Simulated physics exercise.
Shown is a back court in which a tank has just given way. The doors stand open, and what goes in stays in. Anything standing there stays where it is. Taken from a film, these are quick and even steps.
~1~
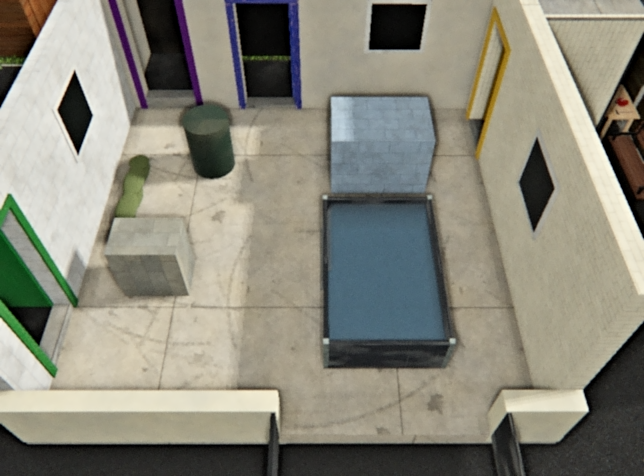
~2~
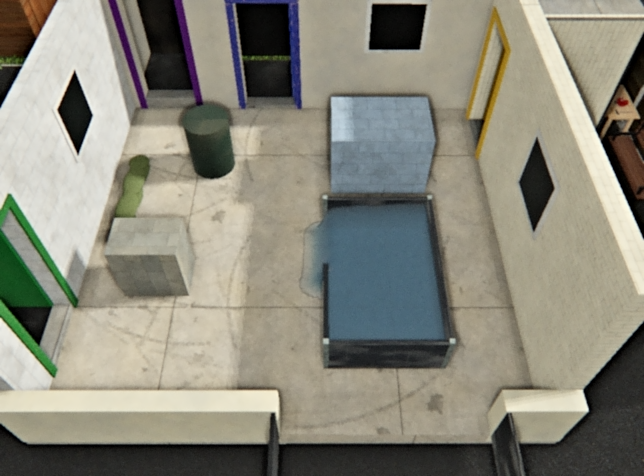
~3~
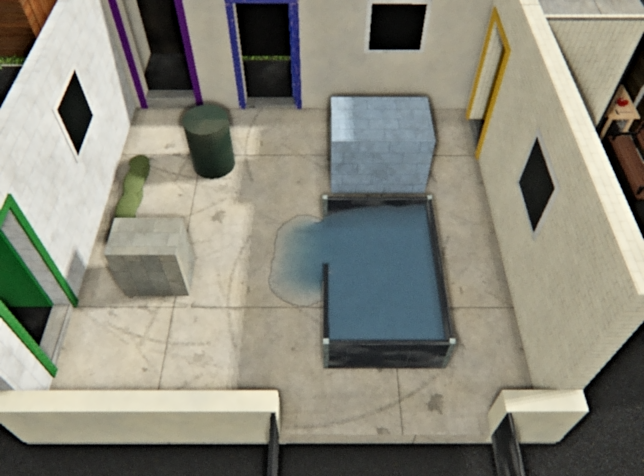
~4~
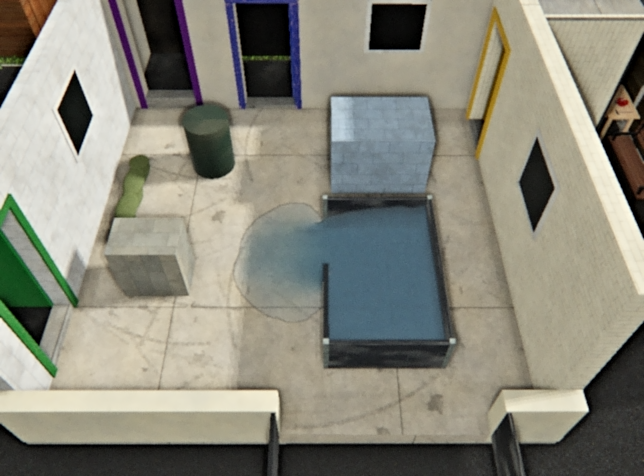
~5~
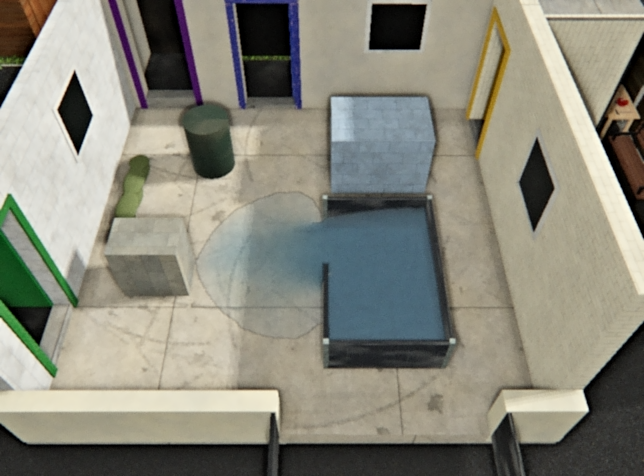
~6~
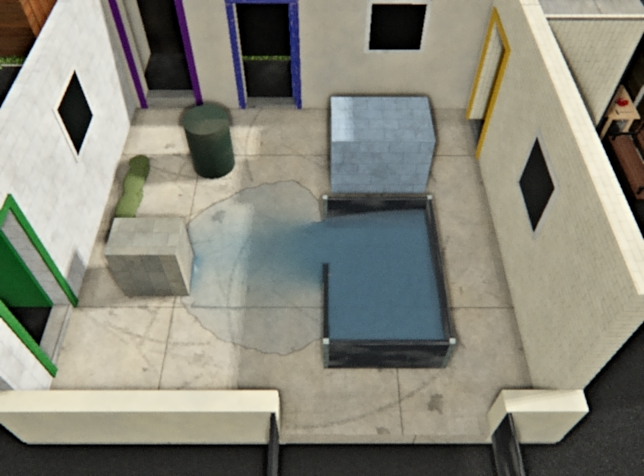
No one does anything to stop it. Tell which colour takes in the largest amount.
The largest amount goes in at yellow.
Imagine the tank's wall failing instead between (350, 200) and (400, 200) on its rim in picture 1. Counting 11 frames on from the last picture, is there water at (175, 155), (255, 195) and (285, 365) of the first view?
In sequence the three spots come out still bare, then wetted, then still bare.
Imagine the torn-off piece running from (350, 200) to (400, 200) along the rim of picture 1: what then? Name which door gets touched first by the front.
My pick is the yellow door.
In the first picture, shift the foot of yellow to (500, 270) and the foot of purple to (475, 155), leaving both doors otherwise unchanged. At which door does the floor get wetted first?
The one in green comes first.
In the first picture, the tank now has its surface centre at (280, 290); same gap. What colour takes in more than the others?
The door marked yellow.
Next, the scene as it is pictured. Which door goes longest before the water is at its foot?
The yellow door.
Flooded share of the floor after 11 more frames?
Near 45 in a hundred.
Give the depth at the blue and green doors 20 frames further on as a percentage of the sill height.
Roughly 150 and 90 %.
A moment on, water covers 30 % of the floor; yellow door not reached, blue door not reached, green door not reached, purple door not reached.
Next, water covers 45 % of the floor; yellow door not reached, blue door not reached, green door wet at the sill, nothing in, purple door wet at the sill, nothing in.
Then, water covers 55 % of the floor; yellow door not reached, blue door a trickle in, green door wet at the sill, nothing in, purple door wet at the sill, nothing in.
Later, water covers 75 % of the floor; yellow door not reached, blue door some in, green door a trickle in, purple door wet at the sill, nothing in.
In the end, water covers 90 % of the floor; yellow door a lot in, blue door some in, green door a trickle in, purple door wet at the sill, nothing in; the yellow door has let in the most.
